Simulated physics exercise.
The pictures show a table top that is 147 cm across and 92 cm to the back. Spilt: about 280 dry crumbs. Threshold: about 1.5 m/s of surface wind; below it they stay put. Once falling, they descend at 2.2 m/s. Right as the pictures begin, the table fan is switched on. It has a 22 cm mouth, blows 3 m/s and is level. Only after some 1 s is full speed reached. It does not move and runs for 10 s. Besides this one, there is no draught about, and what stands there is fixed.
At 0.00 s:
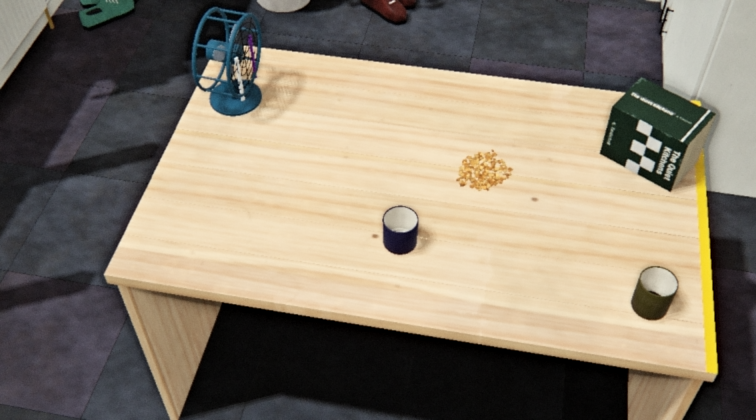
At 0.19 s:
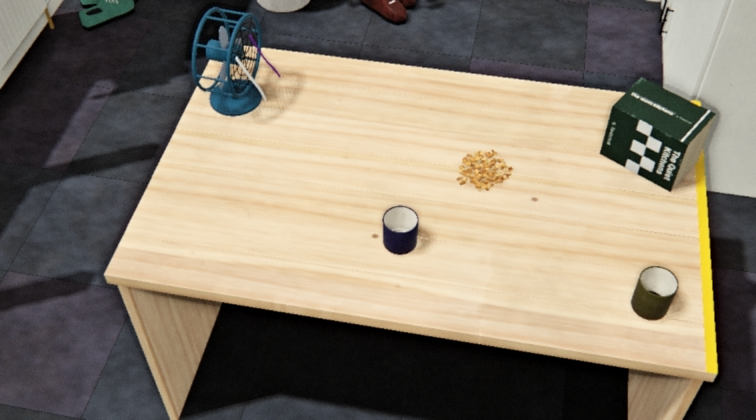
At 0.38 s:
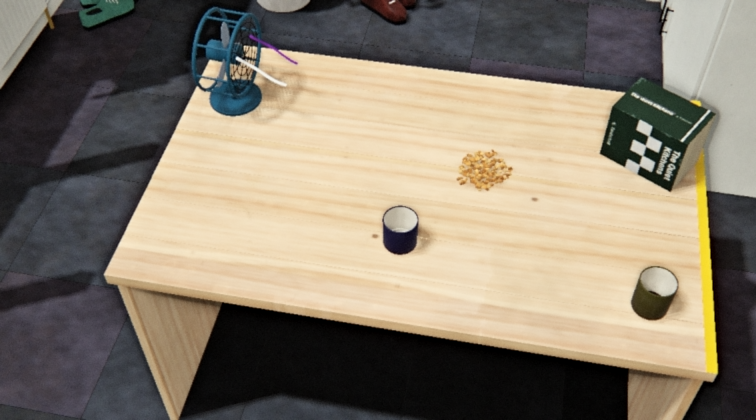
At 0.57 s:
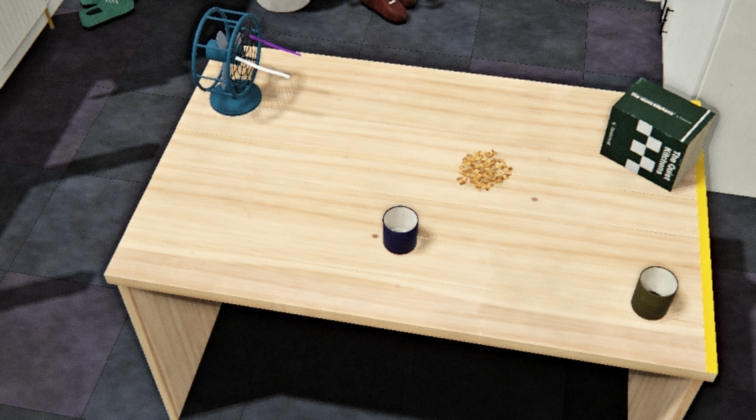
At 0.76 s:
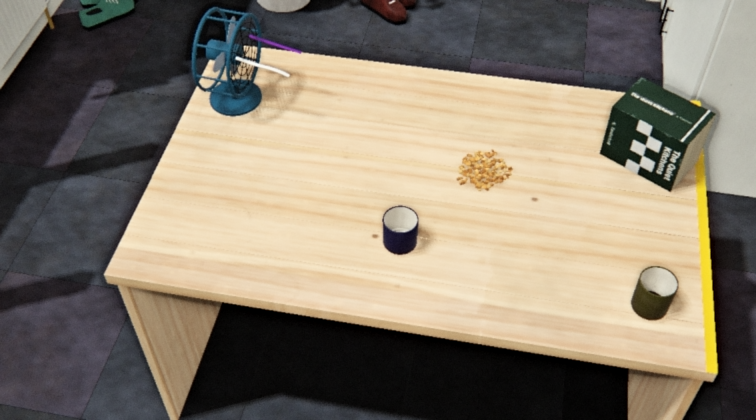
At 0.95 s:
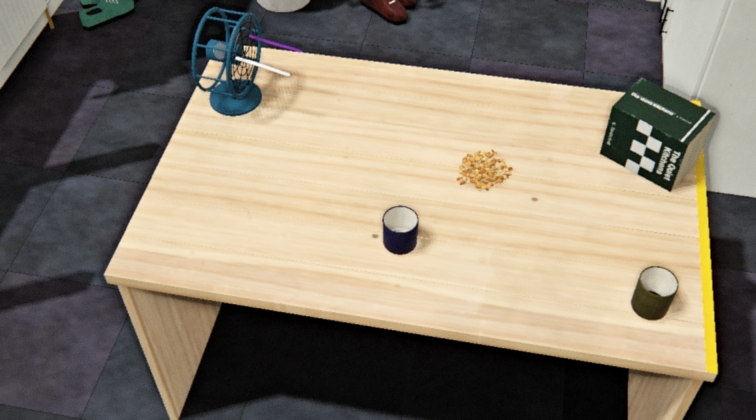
The clip shows a wooden table with a blue fan, two mugs, a dark green box-like book and a pile of dry crumbs; white and purple ribbons lift and stream rightward from the fan, then flutter, while the crumbs stay still.
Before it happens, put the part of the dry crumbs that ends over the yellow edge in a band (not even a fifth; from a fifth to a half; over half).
Most likely more of them than not finish over that edge.
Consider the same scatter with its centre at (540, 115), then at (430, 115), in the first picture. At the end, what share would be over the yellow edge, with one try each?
About 0 and 30 in a hundred, in that order.
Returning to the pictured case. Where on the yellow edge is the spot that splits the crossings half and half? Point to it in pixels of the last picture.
(711, 275).
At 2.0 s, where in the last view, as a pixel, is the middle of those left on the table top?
Centre estimate: (583, 206) px.
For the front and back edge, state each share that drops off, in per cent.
Roughly 0 per cent at the front edge and 0 per cent at the back edge.
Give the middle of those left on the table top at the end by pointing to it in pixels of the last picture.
The middle lands close to (580, 224) in pixels.
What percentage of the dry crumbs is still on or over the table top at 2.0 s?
I reckon some 100 %.
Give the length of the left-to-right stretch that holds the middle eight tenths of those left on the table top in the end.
50 centimetres or so.
After 2.0 s the count stands so, 2 % are over the yellow edge; the middle of those still in play is near (581, 208).
After 3.2 s the count stands so, 49 % are over the yellow edge; the middle of those still in play is near (564, 206).
After 5.5 s the count stands so, 61 % are over the yellow edge; the middle of those still in play is near (573, 211).
After 10.0 s, at the end, 69 % are over the yellow edge; the middle of those still in play is near (580, 224).
